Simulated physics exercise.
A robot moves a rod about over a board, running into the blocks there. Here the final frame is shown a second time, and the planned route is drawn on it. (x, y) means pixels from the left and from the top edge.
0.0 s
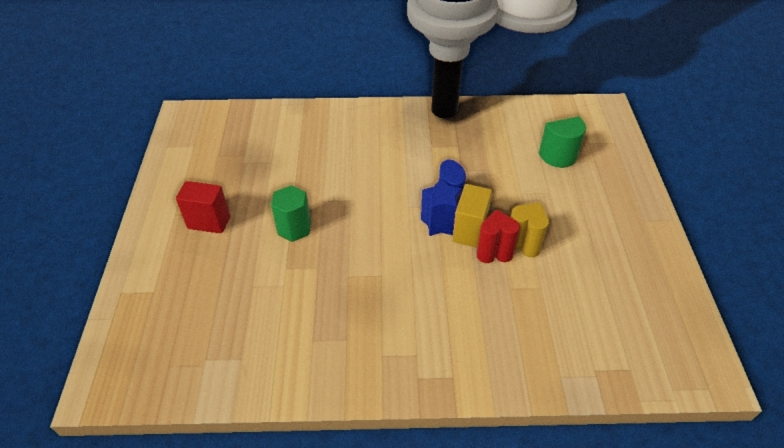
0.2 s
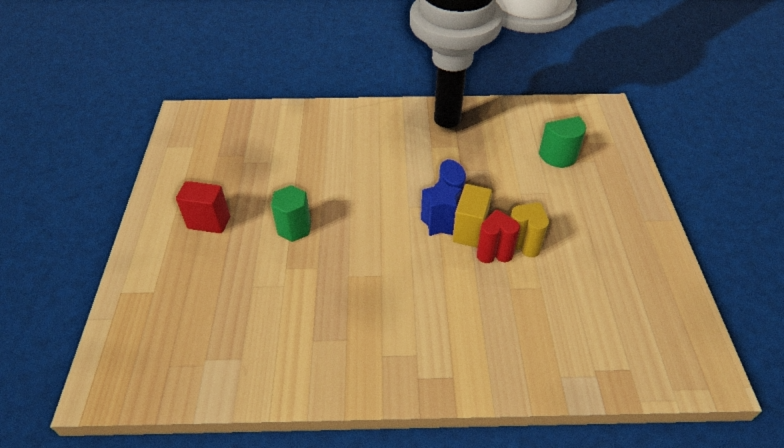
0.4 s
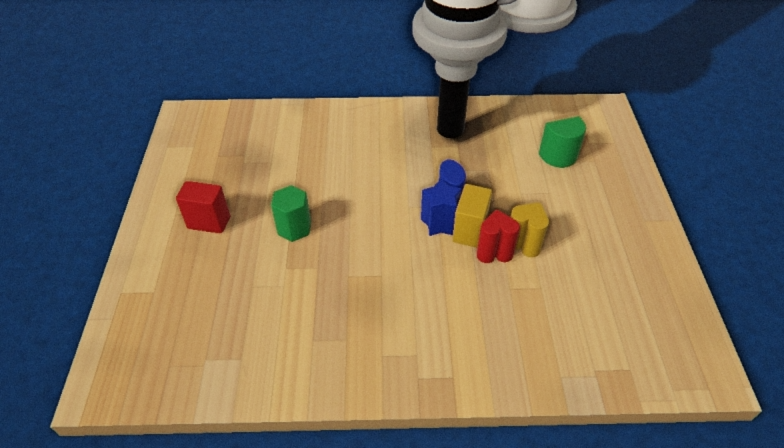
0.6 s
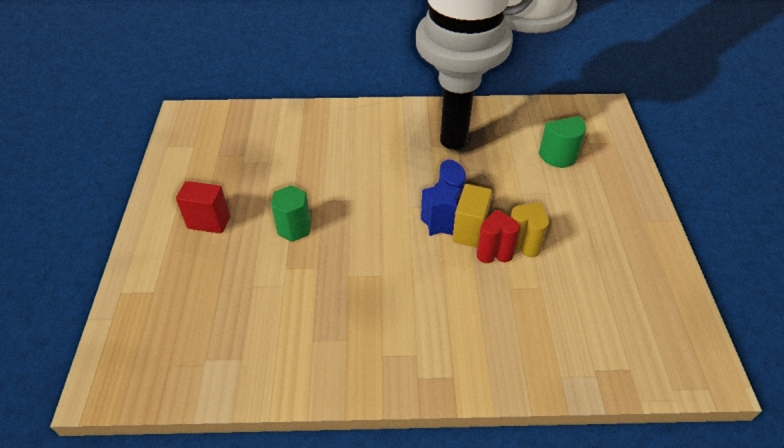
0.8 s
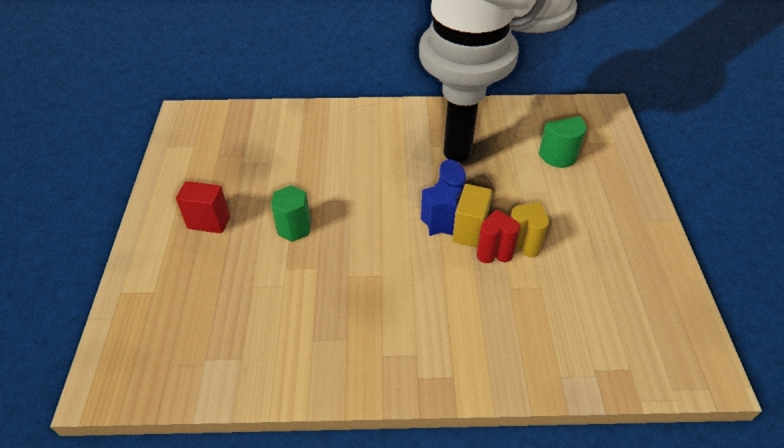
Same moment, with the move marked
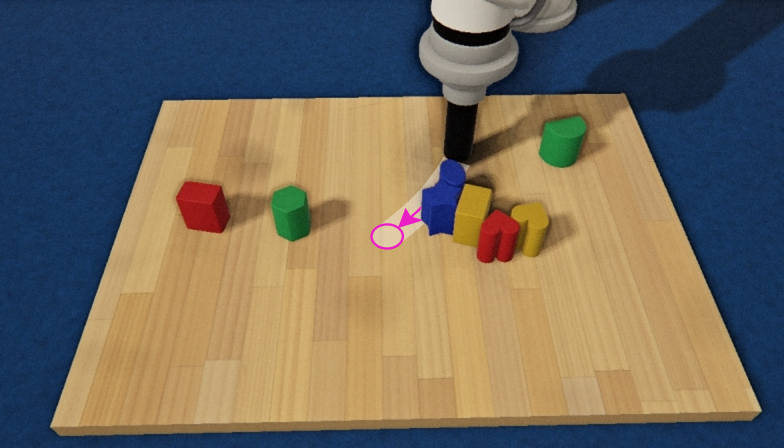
A robot arm moved its black rod slowly down the wooden board, drifting slightly right, toward a cluster of blue, yellow and red blocks, while all the blocks on the board stayed still.
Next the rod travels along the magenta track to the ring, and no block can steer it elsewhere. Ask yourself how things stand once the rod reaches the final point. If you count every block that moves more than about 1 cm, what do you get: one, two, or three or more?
I'd say two blocks get shifted by more than about 1 cm.
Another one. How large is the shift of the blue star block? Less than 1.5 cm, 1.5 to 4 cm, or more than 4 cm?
The displacement of the blue star block is 1.5-4 cm.
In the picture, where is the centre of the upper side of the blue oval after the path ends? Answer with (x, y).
When the path ends, it will be at (451, 189).
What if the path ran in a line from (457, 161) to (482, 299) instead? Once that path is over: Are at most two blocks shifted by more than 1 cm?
The answer is no.
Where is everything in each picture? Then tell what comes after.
The first picture shows rod's lower end at (444, 110); blue star block at (443, 193); blue oval at (453, 171); yellow oblong block at (474, 200); red heart-shaped block at (500, 223).
The second picture shows rod at (447, 120); blocks still.
The third picture shows rod at (450, 130); blocks still.
The fourth picture shows rod at (454, 141); blocks still.
The fifth picture shows rod at (458, 153); blue star block at (443, 193); blue oval at (453, 171); yellow oblong block at (474, 200); red heart-shaped block at (500, 223).
Drawn move, from (457, 161) through (429, 200) to (387, 236).
What follows on the original path. One third of the way, rod at (440, 179); blue star block at (441, 198); blue oval at (453, 180), turned 25° anticlockwise.
Two thirds of the way, rod at (416, 205); blue star block at (435, 207); blue oval at (451, 189), turned 85° anticlockwise; yellow oblong block at (480, 202), turned 15° clockwise.
At the end, rod at (387, 228); blue star block at (435, 207); blue oval at (451, 189), turned 85° anticlockwise; yellow oblong block at (480, 202), turned 15° clockwise; red heart-shaped block still.
